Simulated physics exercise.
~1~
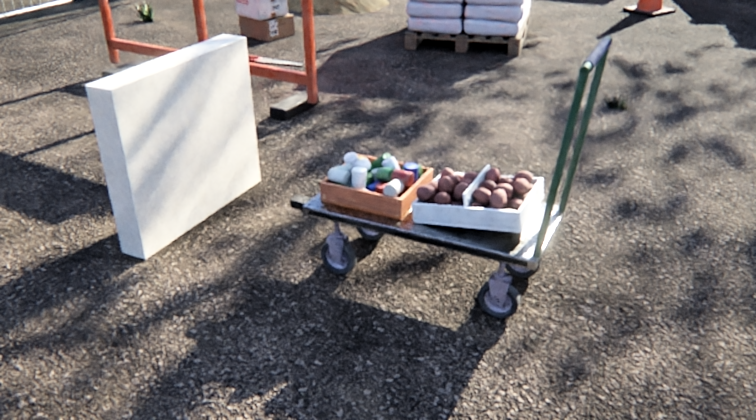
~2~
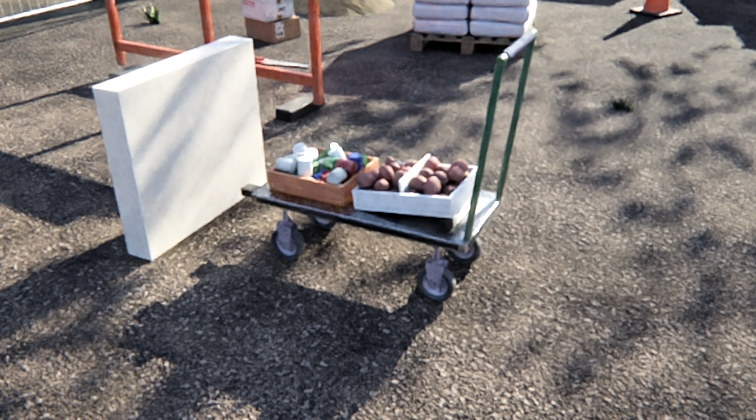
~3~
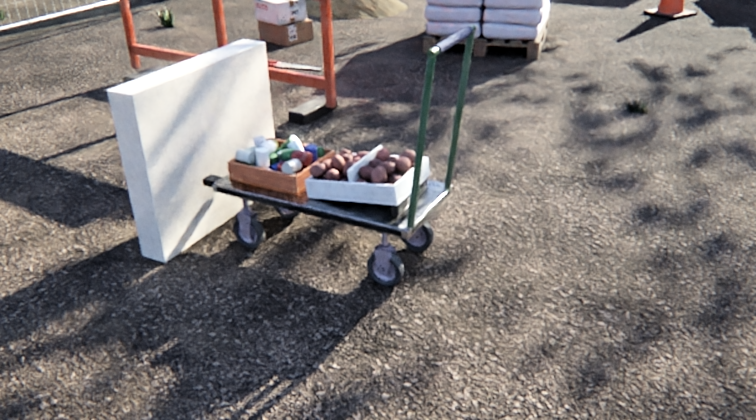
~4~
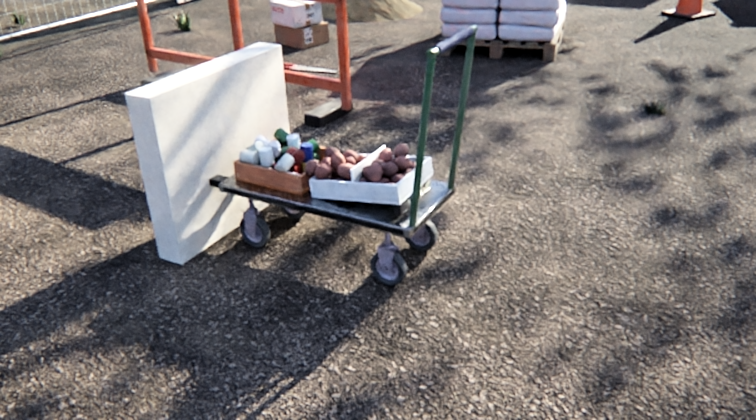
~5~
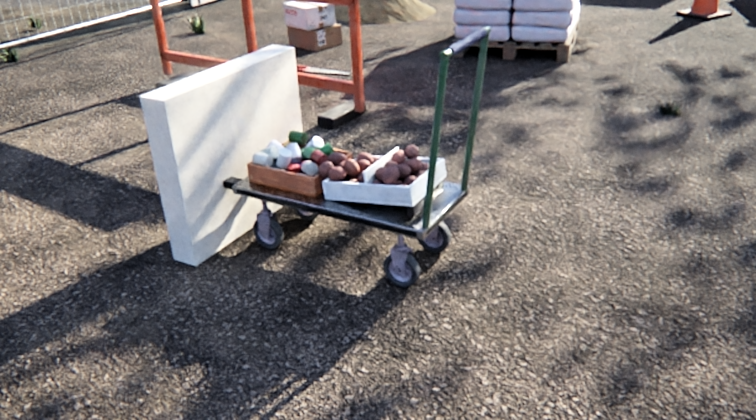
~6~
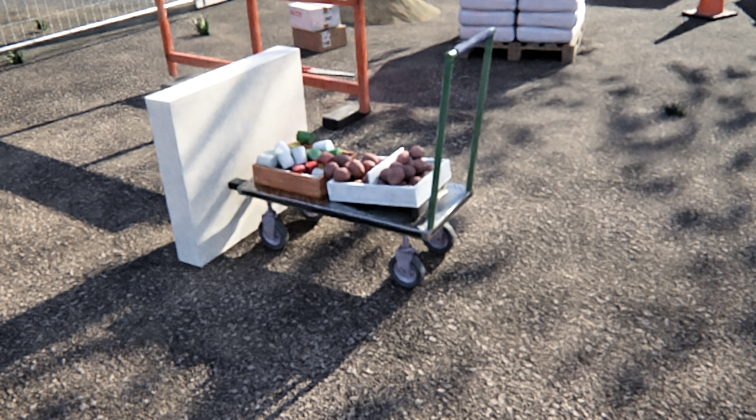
A green-handled cart carrying an orange crate of jars and a white crate of potatoes rolls left to a pale wall and stops.
